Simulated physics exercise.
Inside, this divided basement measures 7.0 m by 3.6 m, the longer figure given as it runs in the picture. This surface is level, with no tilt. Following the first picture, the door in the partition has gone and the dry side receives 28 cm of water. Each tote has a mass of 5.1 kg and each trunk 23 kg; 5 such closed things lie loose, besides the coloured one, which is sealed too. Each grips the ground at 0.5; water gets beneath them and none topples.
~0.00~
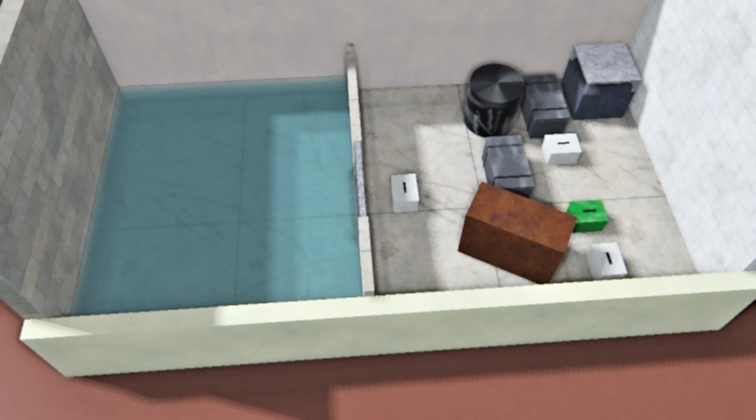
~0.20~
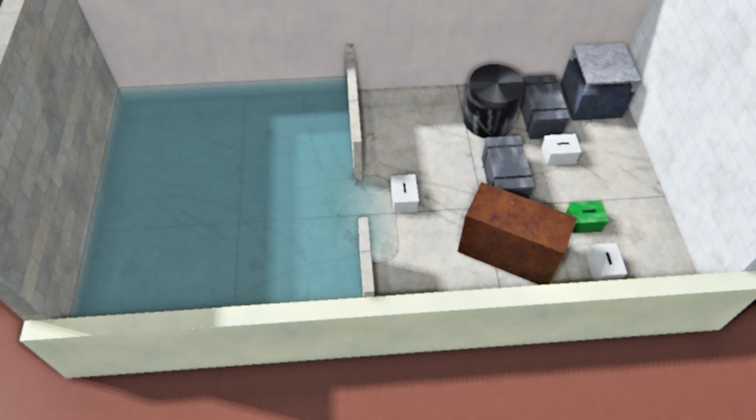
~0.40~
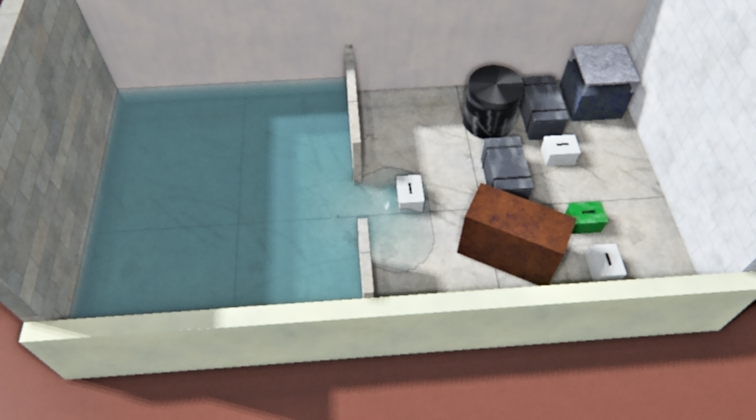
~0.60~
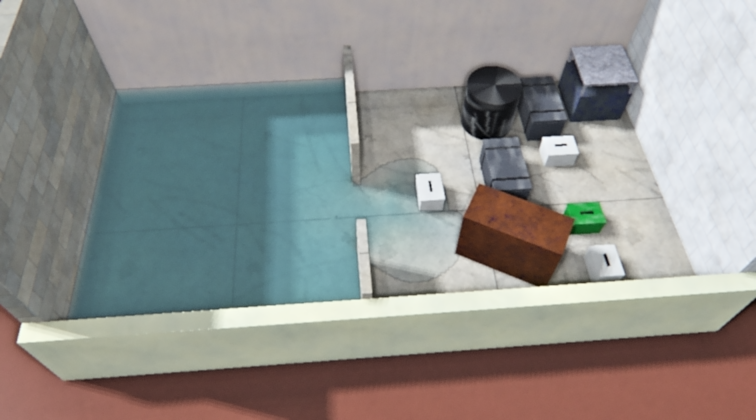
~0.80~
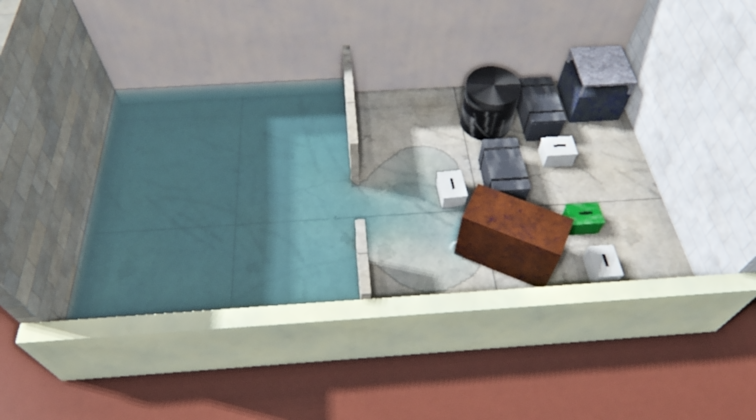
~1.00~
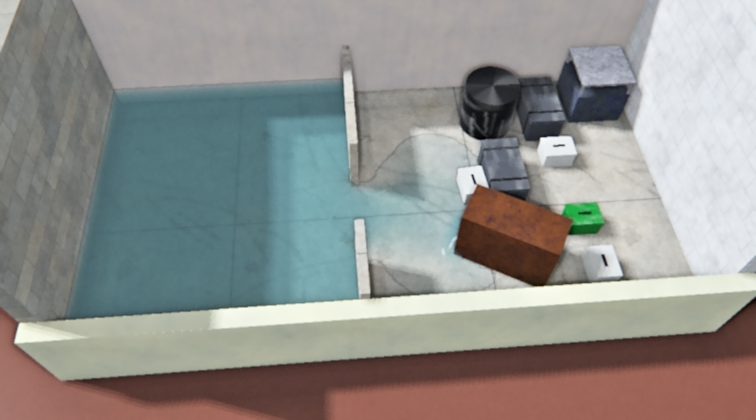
Water spreads through a gap in the partition and pushes a white box right.
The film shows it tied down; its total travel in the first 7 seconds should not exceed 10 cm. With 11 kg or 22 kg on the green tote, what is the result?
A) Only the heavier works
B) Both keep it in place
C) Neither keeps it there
Option A: Only the heavier works.
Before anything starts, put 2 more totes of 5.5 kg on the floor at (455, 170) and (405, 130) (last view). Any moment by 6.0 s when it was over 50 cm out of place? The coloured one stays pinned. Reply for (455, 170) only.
Answer: More.
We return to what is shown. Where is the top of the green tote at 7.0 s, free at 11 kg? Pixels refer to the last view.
Roughly at pixel (531, 204).
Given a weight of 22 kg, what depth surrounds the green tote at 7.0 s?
Around 9 cm.
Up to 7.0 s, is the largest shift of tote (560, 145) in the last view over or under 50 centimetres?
Looking at it, I'd say it strays further.
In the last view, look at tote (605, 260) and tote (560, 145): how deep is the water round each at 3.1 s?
Depth approx. 3 cm / 2 cm.
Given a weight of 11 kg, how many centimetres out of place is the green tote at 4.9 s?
Roughly 0 cm.
After 1.4 s the green tote would be 0 cm from its start with 11 kg and 0 cm from its start with 22 kg; 0 cm of water round it then.
After 3.1 s the green tote would be 0 cm from its start with 11 kg and 0 cm from its start with 22 kg; 4 cm of water round it then.
After 4.9 s the green tote would be 1 cm from its start with 11 kg and 0 cm from its start with 22 kg; 5 cm of water round it then.
After 7.0 s the green tote would be 64 cm from its start with 11 kg and 3 cm from its start with 22 kg; 9 cm of water round it then.
